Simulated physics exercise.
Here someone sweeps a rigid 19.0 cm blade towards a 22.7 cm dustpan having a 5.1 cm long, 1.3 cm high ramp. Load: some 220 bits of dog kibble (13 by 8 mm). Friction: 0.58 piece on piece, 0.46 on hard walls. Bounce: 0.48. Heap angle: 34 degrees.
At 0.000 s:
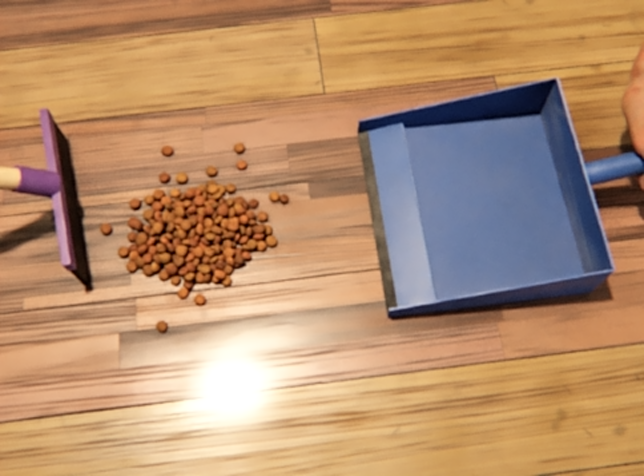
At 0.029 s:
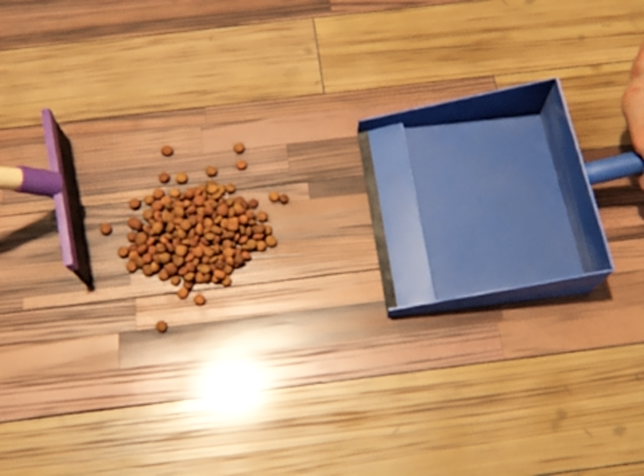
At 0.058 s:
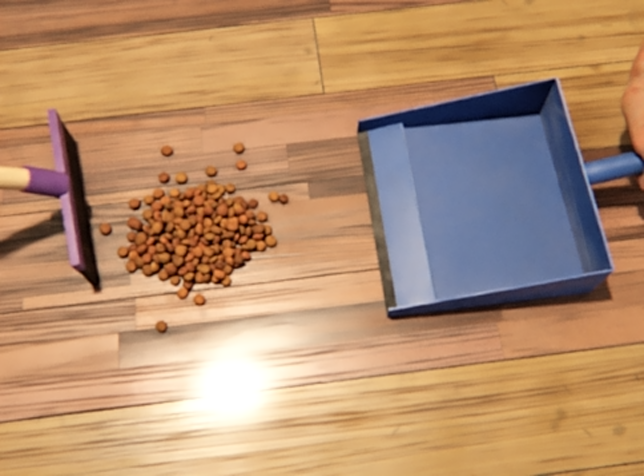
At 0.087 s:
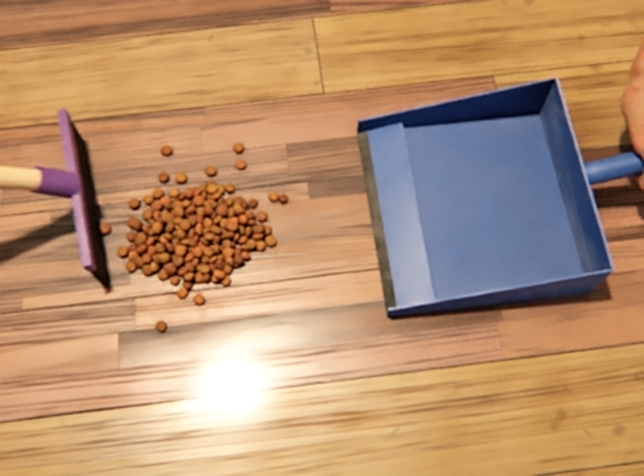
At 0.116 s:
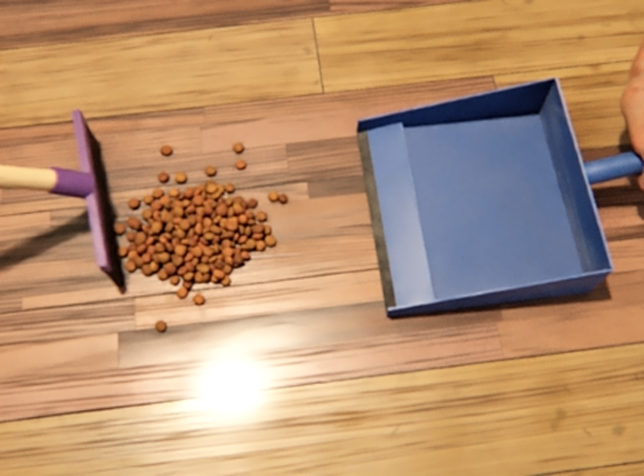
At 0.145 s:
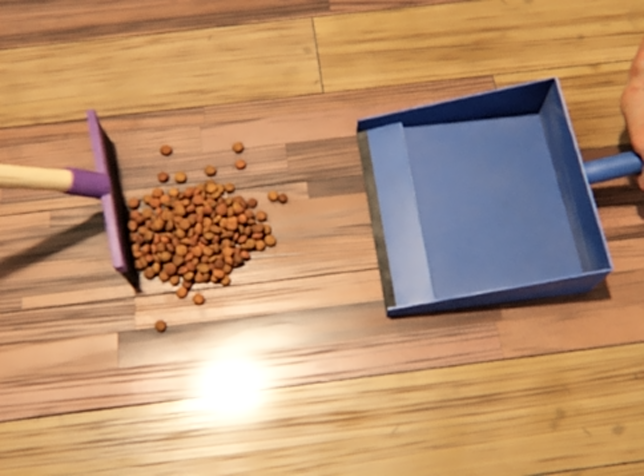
A purple blade slides right across the wooden floor and meets a pile of brown kibble.
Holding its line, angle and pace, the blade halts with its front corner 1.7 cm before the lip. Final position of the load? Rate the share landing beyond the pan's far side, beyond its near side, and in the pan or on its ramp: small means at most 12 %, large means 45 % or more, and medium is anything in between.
Shares: Past the pan's far side - small; past the pan's near side - small; in the pan or on its ramp - medium.
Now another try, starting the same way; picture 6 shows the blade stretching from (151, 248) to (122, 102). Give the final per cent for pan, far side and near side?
Final per cent - pan 40, far 10, near 5.
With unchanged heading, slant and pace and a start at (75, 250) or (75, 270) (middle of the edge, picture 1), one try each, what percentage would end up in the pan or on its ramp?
First try about 25 per cent, second about 20 per cent.
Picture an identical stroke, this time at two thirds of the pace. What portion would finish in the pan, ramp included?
In that case roughly 40 percent.
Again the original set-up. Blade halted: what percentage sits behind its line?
Some 10 percent, give or take.
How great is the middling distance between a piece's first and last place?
20 cm, roughly.
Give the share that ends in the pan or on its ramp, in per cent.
About 40 %.
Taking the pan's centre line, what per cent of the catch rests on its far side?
Roughly 40 per cent.
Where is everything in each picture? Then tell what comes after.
Blade from (70, 265) to (47, 117), moved 0.0 cm, 0 of the pieces shifted so far; middle of the pieces at (197, 233); pan at (486, 206), in the first picture.
Blade from (72, 265) to (49, 117), moved 0.2 cm, 0 of the pieces shifted so far; middle of the pieces at (197, 232), in the second picture.
Blade from (78, 266) to (55, 118), moved 1.0 cm, 0 of the pieces shifted so far; middle of the pieces at (197, 232), in the third picture.
Blade from (90, 266) to (66, 118), moved 2.2 cm, 0 of the pieces shifted so far; middle of the pieces at (197, 232), in the fourth picture.
Blade from (105, 267) to (80, 118), moved 3.7 cm, 1 of the pieces shifted so far; middle of the pieces at (196, 232), in the fifth picture.
Blade from (121, 267) to (94, 119), moved 5.4 cm, 18 of the pieces shifted so far; middle of the pieces at (196, 232); pan at (484, 206). The blade's pace is about 0.57 m/s, heading 10 degrees towards the viewer's side, in the sixth picture.
After 0.37 s, middle of the blade 15 cm from the lip; 0 % over the lip, far side 0 %, near side 0 %.
After 0.52 s, middle of the blade 7 cm from the lip; 0 % over the lip, far side 5 %, near side 0 %.
After 0.79 s, middle of the blade 3 cm from the lip; 40 % over the lip, far side 5 %, near side 0 %.
At rest (1.2 s), far side 5 %, near side 0 %, pan 40 %, in front of the lip or behind the blade 55 %.
